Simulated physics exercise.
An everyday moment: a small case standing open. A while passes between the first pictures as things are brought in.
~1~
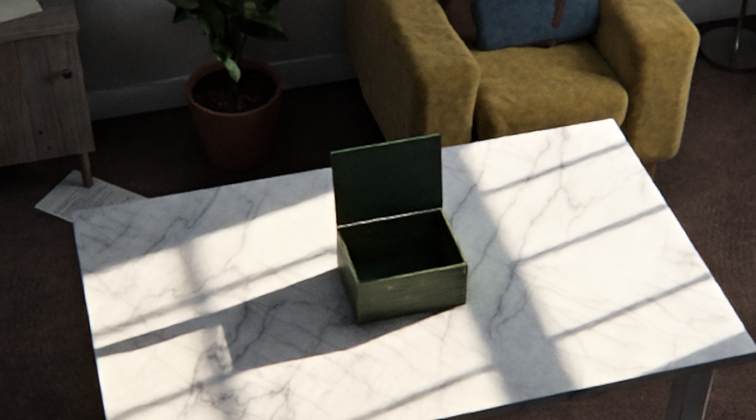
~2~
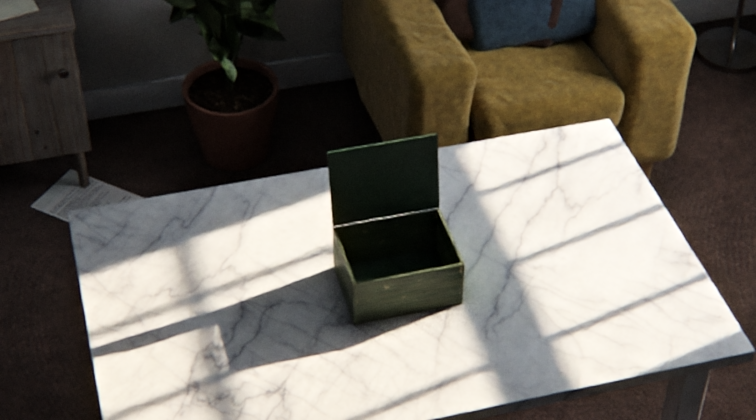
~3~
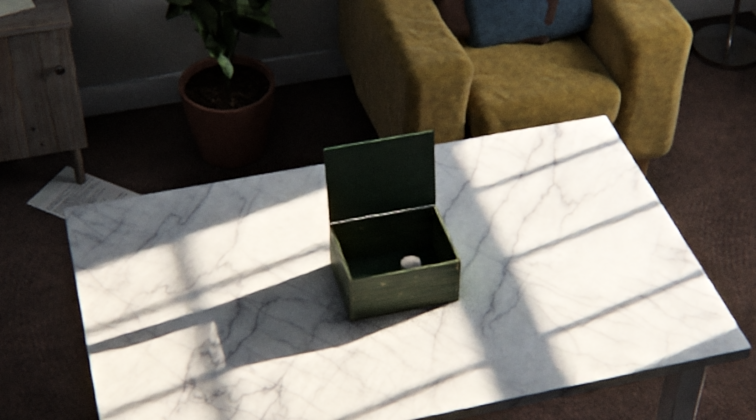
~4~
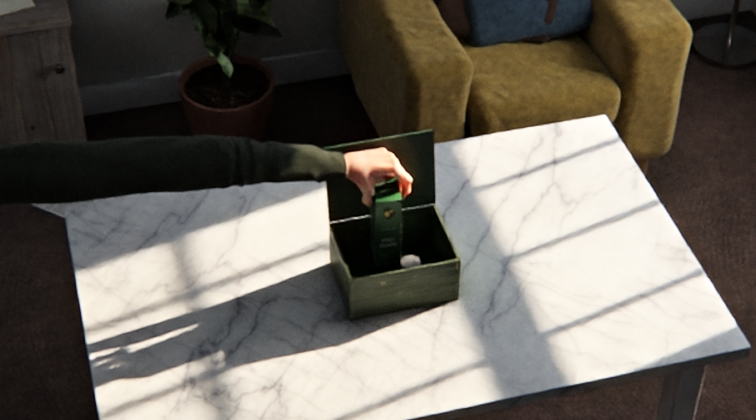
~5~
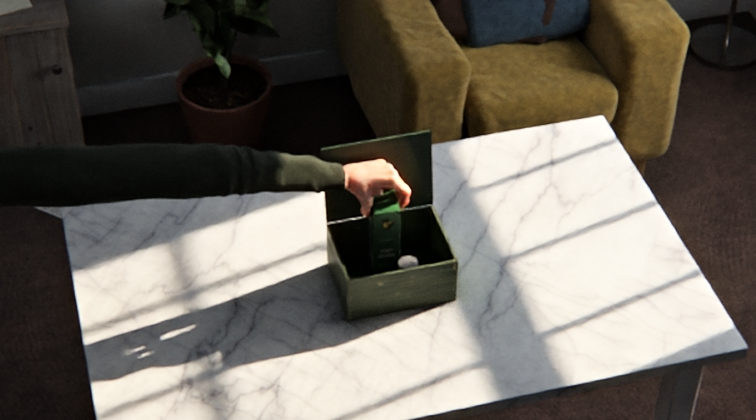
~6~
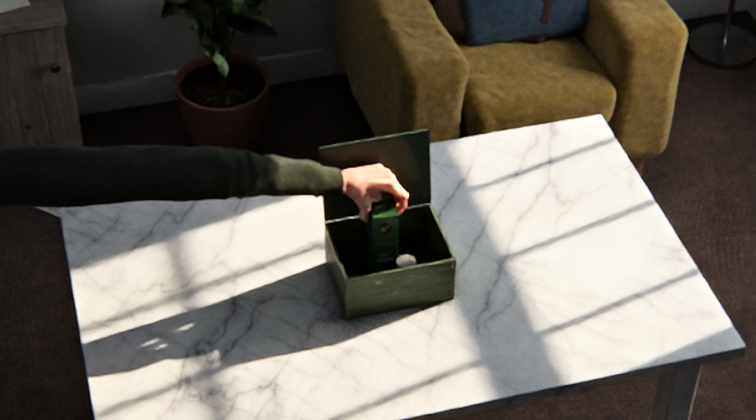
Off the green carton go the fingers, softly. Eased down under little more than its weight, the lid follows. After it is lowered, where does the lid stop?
It stops short of closing.
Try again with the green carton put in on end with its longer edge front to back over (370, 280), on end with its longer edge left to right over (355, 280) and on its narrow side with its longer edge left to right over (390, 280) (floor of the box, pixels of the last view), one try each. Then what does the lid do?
The lid is kept from lowering the first try, is kept from lowering the second try and lowers completely the third try.
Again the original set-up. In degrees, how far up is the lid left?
The lid sits around 45° above the rim.
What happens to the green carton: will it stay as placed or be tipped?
The green carton tips.
Then, 1.10 s later than the last frame, lid starting down.
Then, 1.50 s later than the last frame, lid 72° above the rim.
Then, 2.40 s later than the last frame, lid 61° above the rim; green carton tilted by 6° near (382, 241).
Then, 3.00 s later than the last frame, lid 47° above the rim; green carton tilted by 17° near (385, 246); grey shaker tilted by 7°.
When it is over, lid 43° above the rim; moved from the start, green carton; left askew, grey shaker. End places, in pixels of the last picture, green carton near (385, 248).
